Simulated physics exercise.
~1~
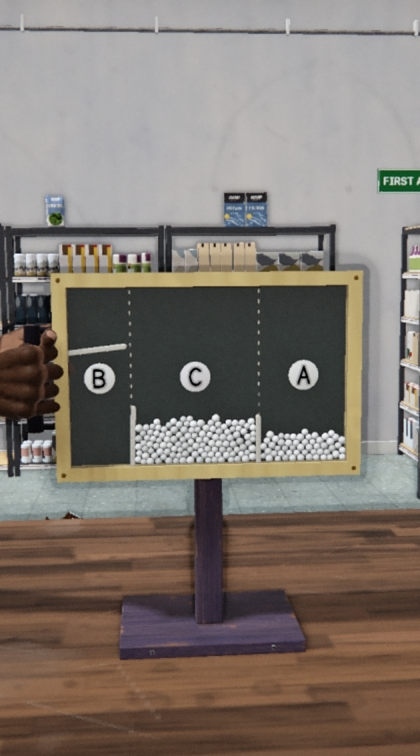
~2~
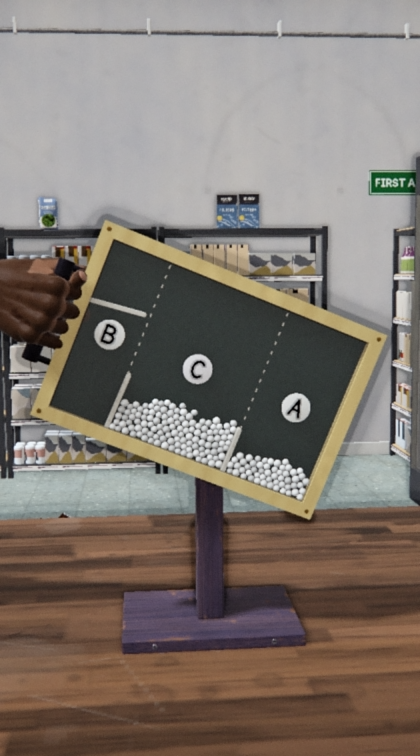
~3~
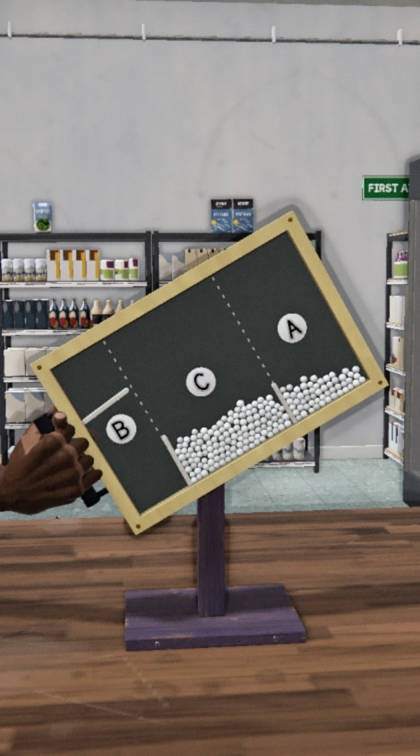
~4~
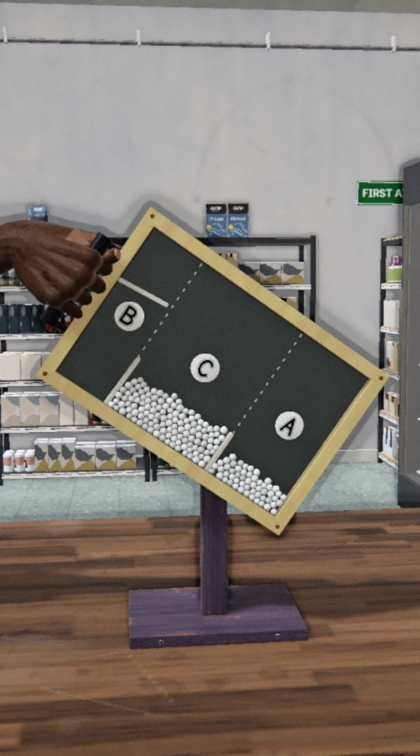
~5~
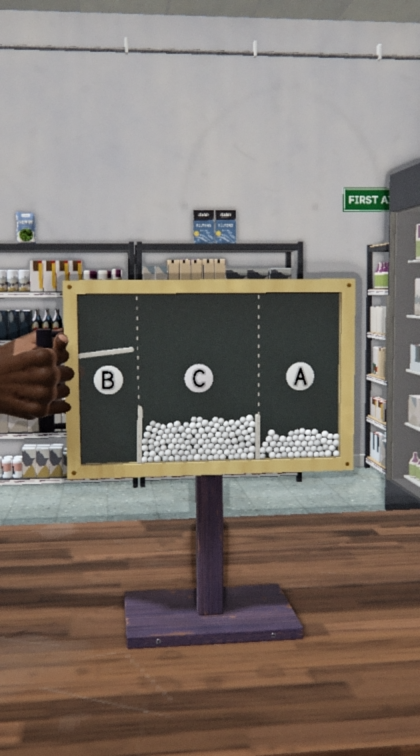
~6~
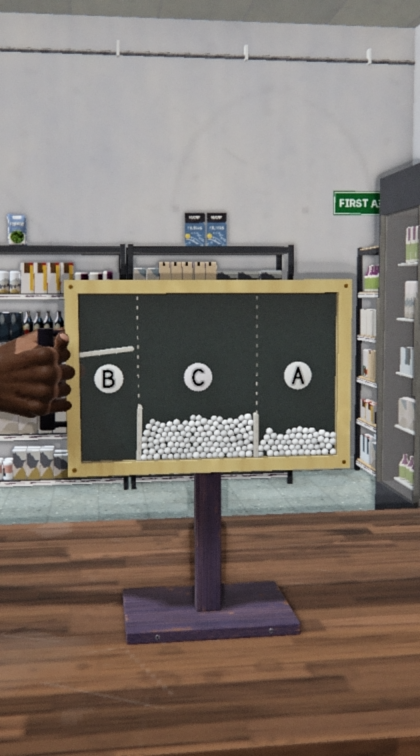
A framed dark panel of small white beads, gripped by a hand at its left edge, tilts clockwise, then counterclockwise, then clockwise again before returning level, with the beads still heaped in the sections marked C and A and none in B.
